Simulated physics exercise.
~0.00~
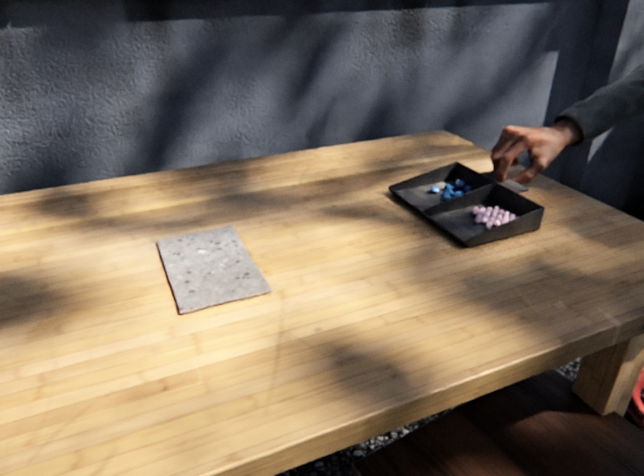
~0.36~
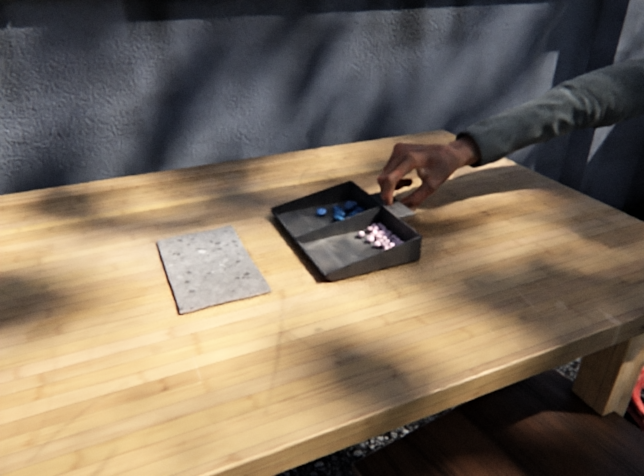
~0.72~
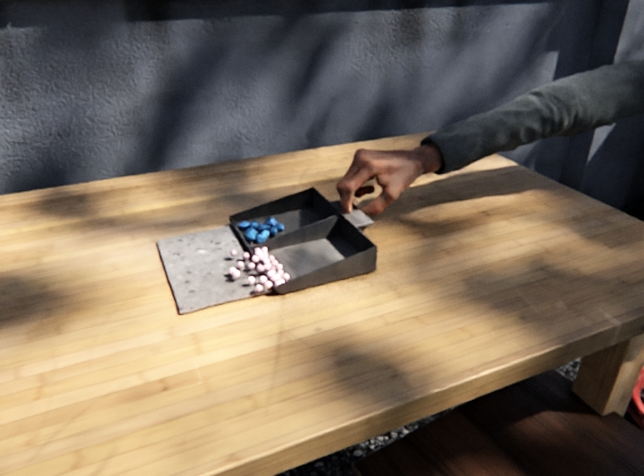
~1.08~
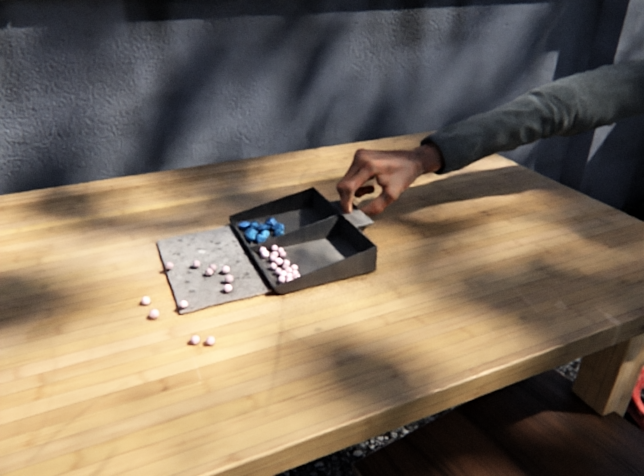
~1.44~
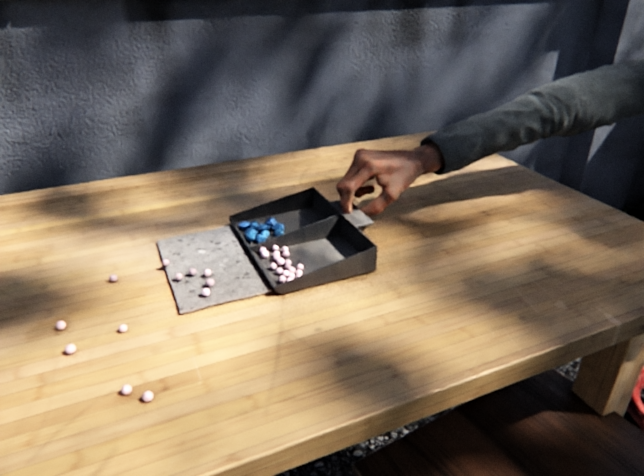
The clip shows a hand sliding a black divided tray of blue and pale pink pieces left across a wooden table until it meets a gray slab; some pink pieces spill over the slab and onto the table, while the blue ones shift forward but stay inside.
